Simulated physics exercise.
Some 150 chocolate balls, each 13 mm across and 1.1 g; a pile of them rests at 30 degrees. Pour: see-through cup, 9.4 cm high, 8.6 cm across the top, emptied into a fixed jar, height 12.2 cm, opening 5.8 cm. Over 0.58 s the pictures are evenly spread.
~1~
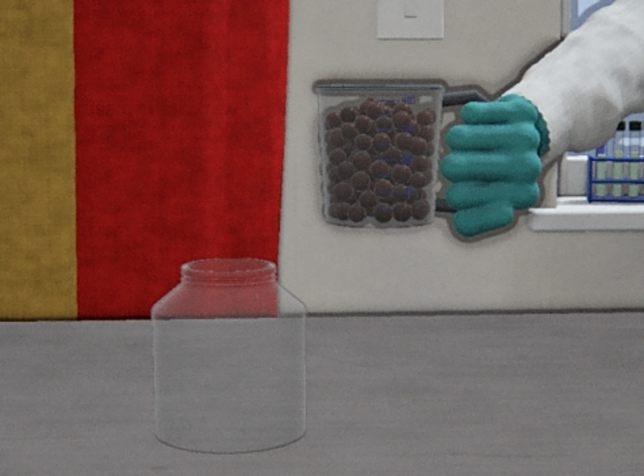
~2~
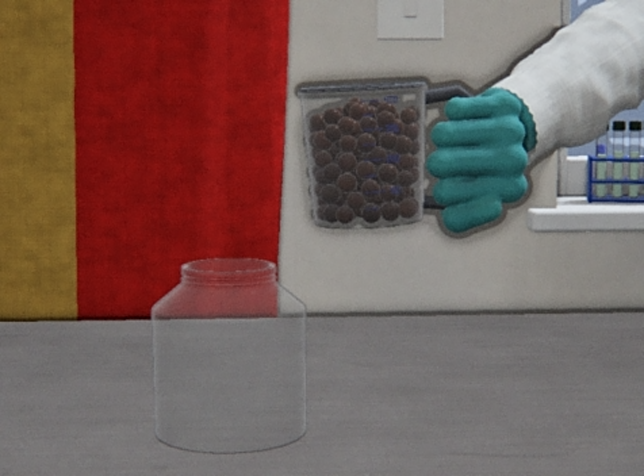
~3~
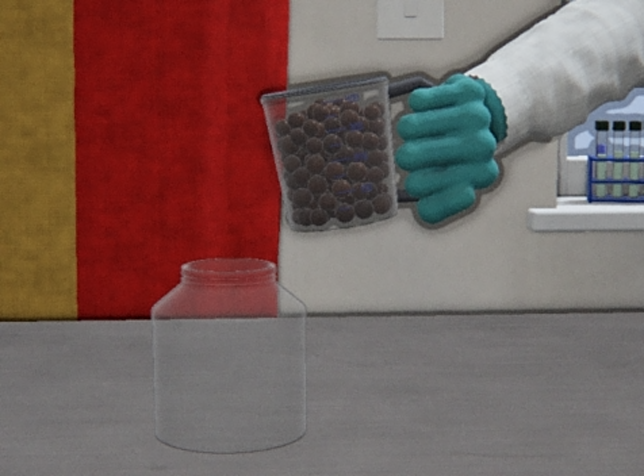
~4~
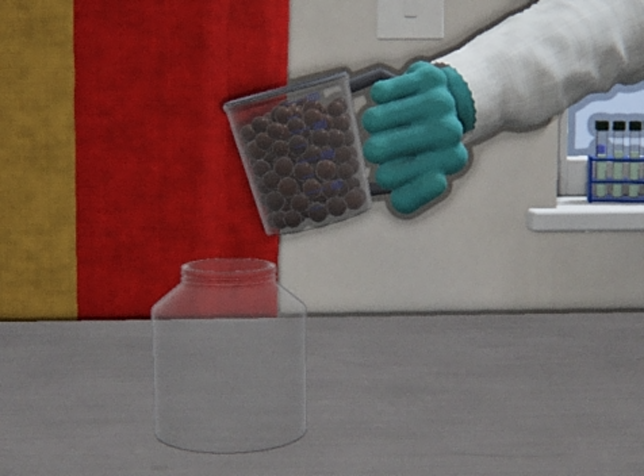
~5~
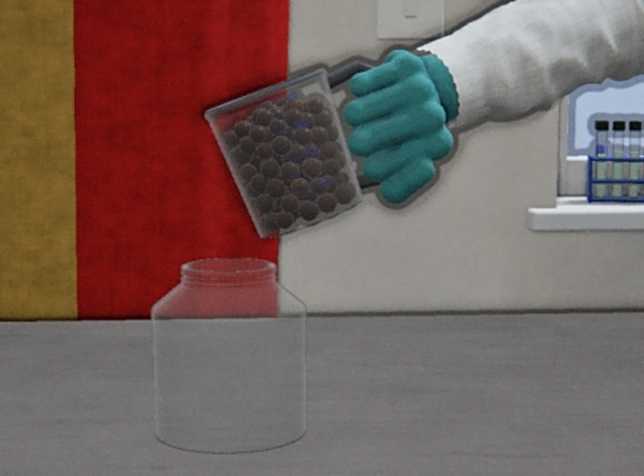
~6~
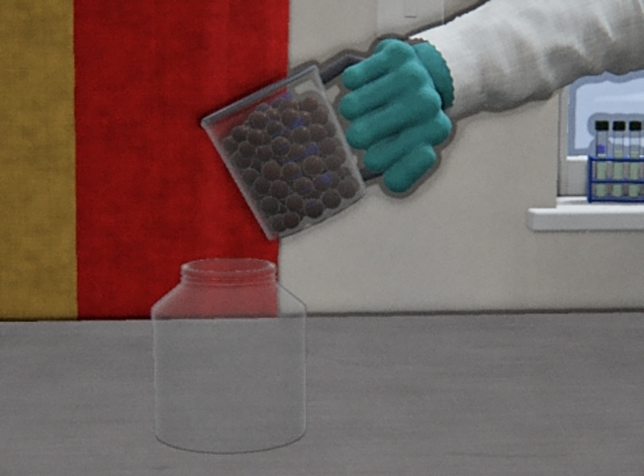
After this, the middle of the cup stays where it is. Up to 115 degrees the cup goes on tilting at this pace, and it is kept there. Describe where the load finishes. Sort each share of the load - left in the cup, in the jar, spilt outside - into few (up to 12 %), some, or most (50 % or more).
Still above: Few; jar: Most; spilt: Some.
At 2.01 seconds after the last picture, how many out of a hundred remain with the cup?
Approx. 5 % - an estimate.
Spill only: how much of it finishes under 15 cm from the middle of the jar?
20 %.
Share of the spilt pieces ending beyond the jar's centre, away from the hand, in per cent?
That comes to roughly 100 percent.
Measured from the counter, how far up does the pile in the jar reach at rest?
I'd say close to 4.5 centimetres.
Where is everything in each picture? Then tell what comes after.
Cup at (380, 154), tilt 0 degrees, lip at (319, 88), moved 0.0 cm; middle of the pieces at (371, 171); jar at (230, 349), in the first picture.
Cup at (365, 154), tilt 3 degrees, lip at (301, 91), moved 1.0 cm; middle of the pieces at (358, 171), in the second picture.
Cup at (334, 155), tilt 9 degrees, lip at (264, 98), moved 3.2 cm; middle of the pieces at (328, 172), in the third picture.
Cup at (303, 155), tilt 14 degrees, lip at (226, 105), moved 5.4 cm; middle of the pieces at (298, 173), in the fourth picture.
Cup at (288, 155), tilt 20 degrees, lip at (207, 113), moved 6.4 cm; middle of the pieces at (286, 173), in the fifth picture.
Cup at (288, 155), tilt 26 degrees, lip at (204, 122), moved 6.4 cm; middle of the pieces at (287, 174); jar at (230, 349), in the sixth picture.
Then, 0.84 s after the last picture, tilt 67 degrees; the cup holds 100 %, the jar 0 %.
Then, 1.40 s after the last picture, tilt 95 degrees; the cup holds 85 %, the jar 5 %.
Then, 2.01 s after the last picture, tilt 115 degrees; the cup holds 5 %, the jar 60 %.
In the end, still above 0 %, jar 70 %, spilt 30 %.
